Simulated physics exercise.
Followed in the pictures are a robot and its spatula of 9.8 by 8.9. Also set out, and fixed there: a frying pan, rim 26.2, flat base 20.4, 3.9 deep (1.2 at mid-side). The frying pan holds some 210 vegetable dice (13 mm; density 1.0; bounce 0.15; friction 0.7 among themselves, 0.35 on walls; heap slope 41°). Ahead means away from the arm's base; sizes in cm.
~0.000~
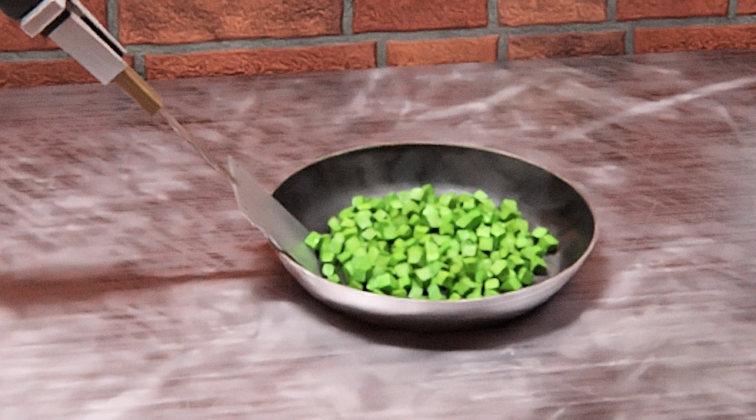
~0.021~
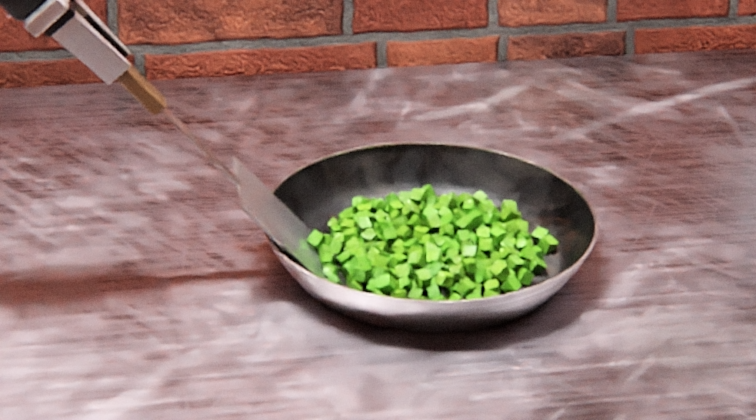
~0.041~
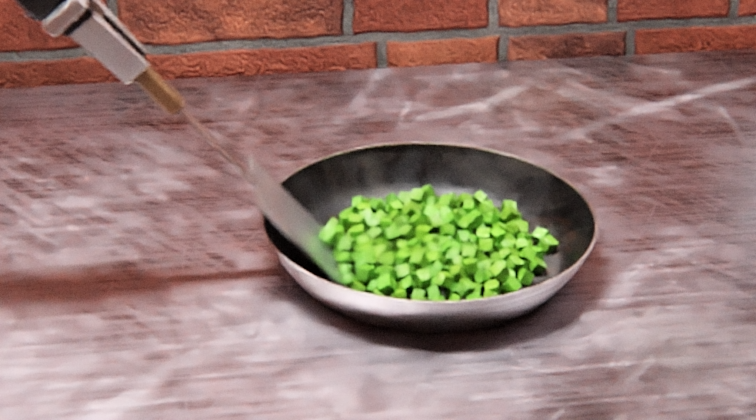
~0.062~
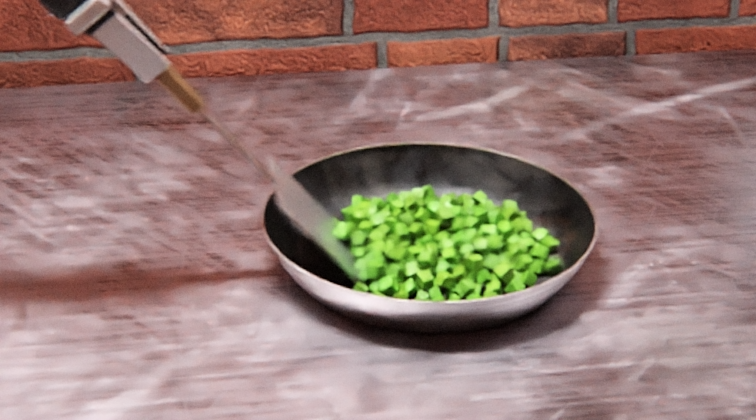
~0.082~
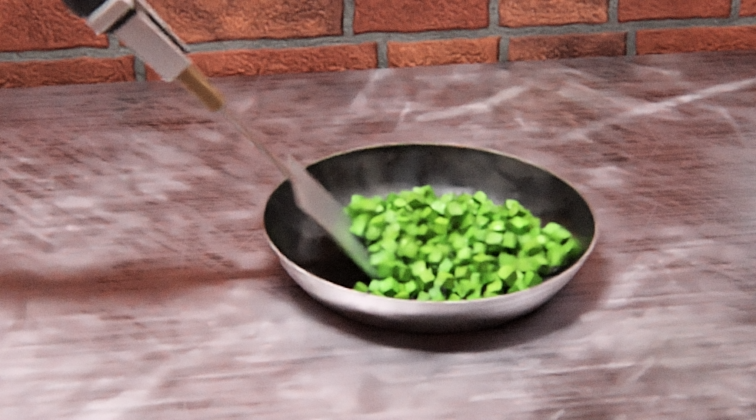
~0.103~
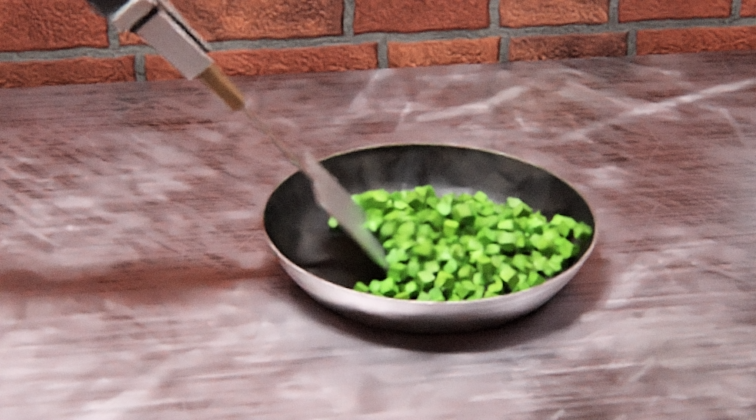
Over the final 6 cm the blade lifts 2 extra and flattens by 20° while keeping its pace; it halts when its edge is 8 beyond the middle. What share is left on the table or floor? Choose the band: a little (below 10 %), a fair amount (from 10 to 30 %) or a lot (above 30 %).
It is a little, below 10 %.
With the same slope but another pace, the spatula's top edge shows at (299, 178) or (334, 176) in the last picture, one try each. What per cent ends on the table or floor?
Close to 5 per cent in the first try and close to 10 per cent in the second.
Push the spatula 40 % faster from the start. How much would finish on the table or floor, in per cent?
I'd say close to 10 per cent.
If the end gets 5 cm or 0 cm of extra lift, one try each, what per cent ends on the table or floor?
Result, in order: Approx. 15 % and 5 %.
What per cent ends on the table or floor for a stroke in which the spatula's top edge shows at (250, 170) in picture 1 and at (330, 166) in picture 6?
Roughly 10 %.
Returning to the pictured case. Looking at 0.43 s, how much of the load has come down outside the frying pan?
5 %.
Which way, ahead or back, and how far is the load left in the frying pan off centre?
About 6.0 centimetres ahead.
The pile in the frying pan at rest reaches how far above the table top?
Height at rest: Roughly 5.5 cm.
After 0.15 s, sloping 50°, highest piece 5 above the table; 212 in the frying pan.
After 0.20 s, sloping 41°, highest piece 5 above the table; 211 in the frying pan, 1 on the blade or in flight.
After 0.43 s, sloping 30°, highest piece 5 above the table; 205 in the frying pan, 7 on the table or floor.
After 1.48 s, sloping 30°, highest piece 5 above the table; 205 in the frying pan, 7 on the table or floor.
At rest, 205 in the frying pan, 7 on the table or floor. That is 3 % on the table or floor.
